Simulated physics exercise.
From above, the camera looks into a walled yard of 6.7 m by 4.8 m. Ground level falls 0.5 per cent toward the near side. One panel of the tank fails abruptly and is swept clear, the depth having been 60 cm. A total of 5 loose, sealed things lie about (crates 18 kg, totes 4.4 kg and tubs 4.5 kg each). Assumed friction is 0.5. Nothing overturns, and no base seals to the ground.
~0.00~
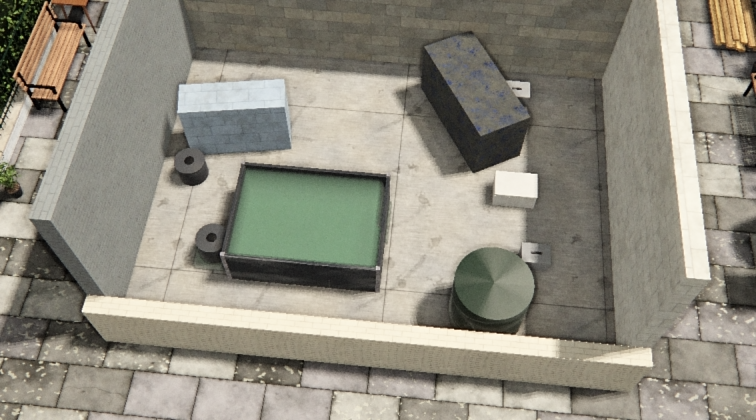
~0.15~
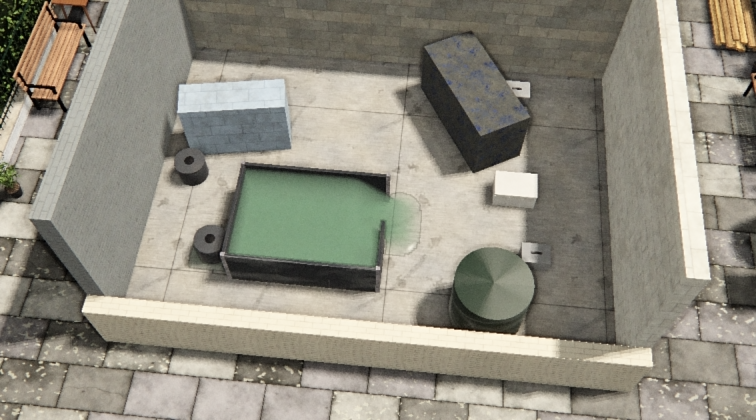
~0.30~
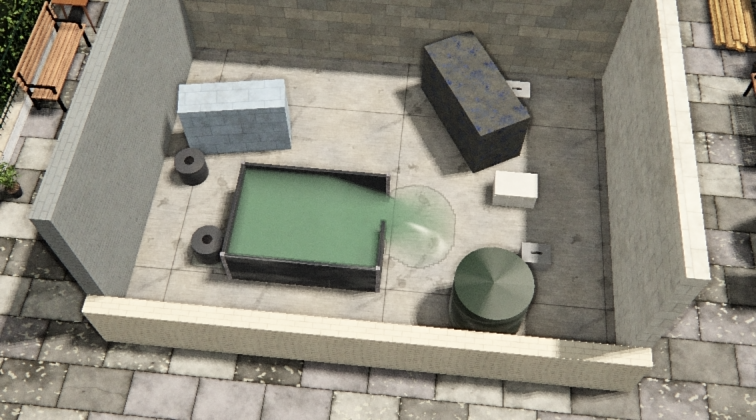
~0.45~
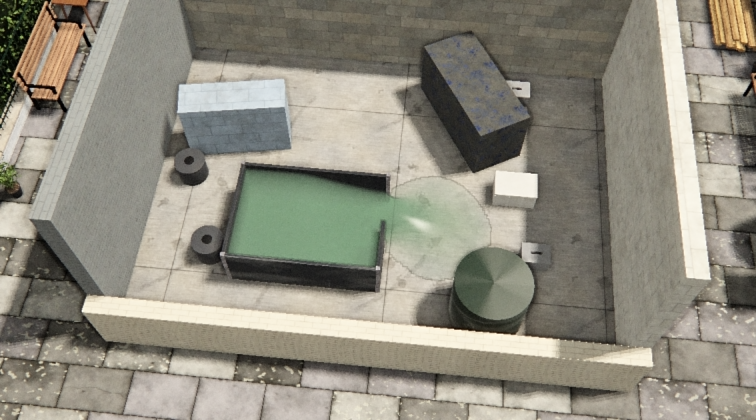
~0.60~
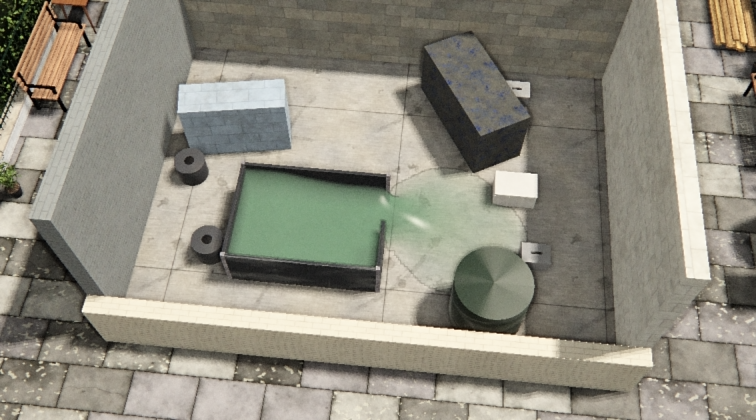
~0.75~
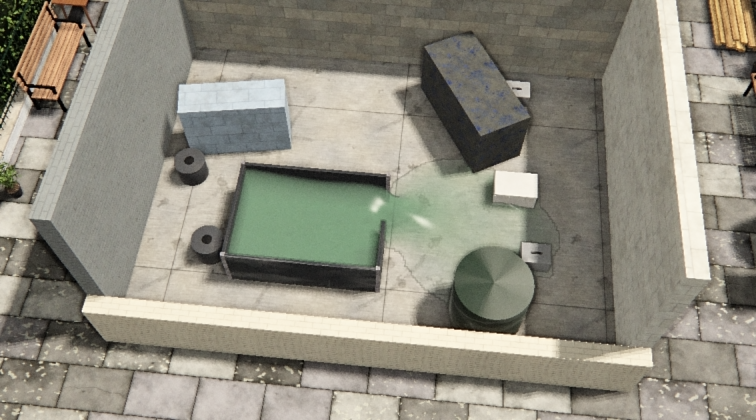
The video shows a dark-walled tank of green water in a walled yard opening on its right side, and the water spreads rightward across the paving around a white block and a green drum, while the surrounding objects barely move.
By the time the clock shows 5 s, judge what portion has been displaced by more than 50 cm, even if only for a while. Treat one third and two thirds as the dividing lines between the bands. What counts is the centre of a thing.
Middle third.
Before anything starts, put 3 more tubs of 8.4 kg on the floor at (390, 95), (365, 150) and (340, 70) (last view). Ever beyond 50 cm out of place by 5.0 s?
Note, in sequence: Under threshold; under threshold; under threshold.
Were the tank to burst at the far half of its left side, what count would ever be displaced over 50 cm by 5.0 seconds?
That would give 0.
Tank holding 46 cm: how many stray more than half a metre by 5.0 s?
Result: 2.
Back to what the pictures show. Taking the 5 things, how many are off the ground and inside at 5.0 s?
Count at that moment: 3.
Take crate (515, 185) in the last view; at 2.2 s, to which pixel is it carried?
Look for it near (592, 161).
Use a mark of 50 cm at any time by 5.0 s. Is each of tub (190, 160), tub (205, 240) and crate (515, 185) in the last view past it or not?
Well, in turn that's not reaching it, not reaching it, topping it.
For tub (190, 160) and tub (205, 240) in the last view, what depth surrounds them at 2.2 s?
Some 0 cm at the first, some 0 cm at the second.
After 1.1 s 0 of 5 are over 50 cm from their spots; 1 afloat.
After 2.2 s 2 of 5 are over 50 cm from their spots; 2 afloat.
After 3.5 s 2 of 5 are over 50 cm from their spots; 1 afloat.
After 5.0 s 2 of 5 are over 50 cm from their spots, and 2 have been at some point; 3 afloat.
